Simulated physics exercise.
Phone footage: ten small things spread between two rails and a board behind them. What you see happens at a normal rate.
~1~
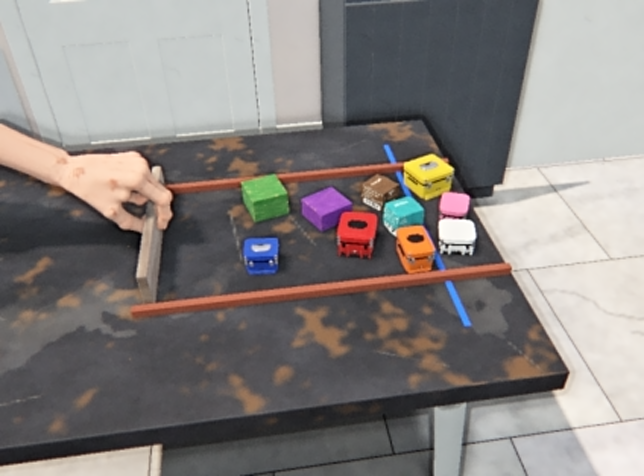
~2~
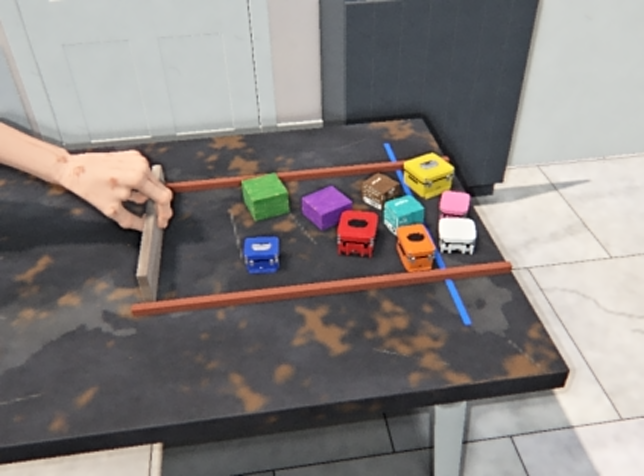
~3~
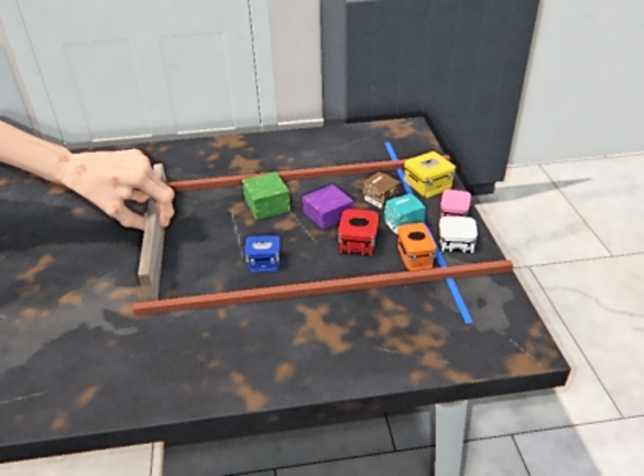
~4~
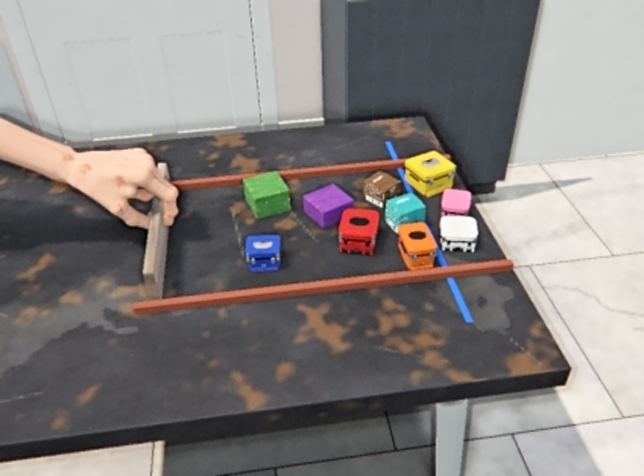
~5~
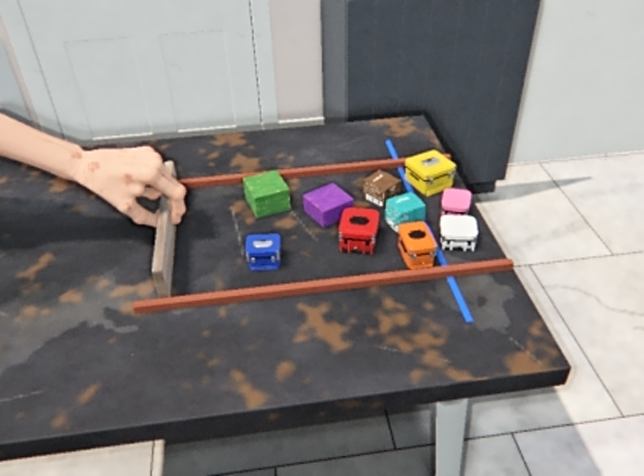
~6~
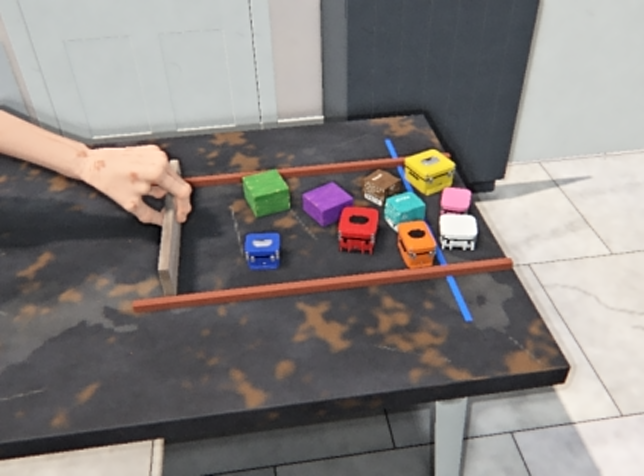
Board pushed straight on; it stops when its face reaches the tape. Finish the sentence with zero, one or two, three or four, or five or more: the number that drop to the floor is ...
The number that drop to the floor is three or four.
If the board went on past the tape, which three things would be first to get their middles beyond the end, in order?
They are the pink case, then the white case, then the yellow case.
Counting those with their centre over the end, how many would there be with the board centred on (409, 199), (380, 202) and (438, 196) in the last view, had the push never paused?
The counts would come out as 4, 1 and 7.
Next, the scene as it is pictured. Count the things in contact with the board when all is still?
3.
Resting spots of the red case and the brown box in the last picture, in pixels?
Roughly (477, 219) for the first and roughly (457, 175) for the second.
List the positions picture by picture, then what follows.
Pink case (454, 210); yellow case (428, 177); white case (456, 238); board (154, 230); tape (419, 218), in the first frame.
Yellow case (428, 175); blue case (262, 255), in the second frame.
White case (457, 235); brown box (381, 191), in the third frame.
Pink case (456, 206); red case (359, 232), in the fourth frame.
Yellow case (429, 173); orange case (416, 246), in the fifth frame.
Pink case (455, 205); yellow case (429, 172); white case (457, 233); board (173, 223); tape (420, 213), in the sixth frame.
A little later, none off yet; pink case at rest near (455, 205); yellow case at rest near (429, 172); white case at rest near (457, 233).
Next, none off yet; pink case moving near (459, 204); yellow case at rest near (429, 172); white case moving near (468, 233).
When it is over, the number that fall off is three or four; down, turquoise box, white case, yellow case and pink case.
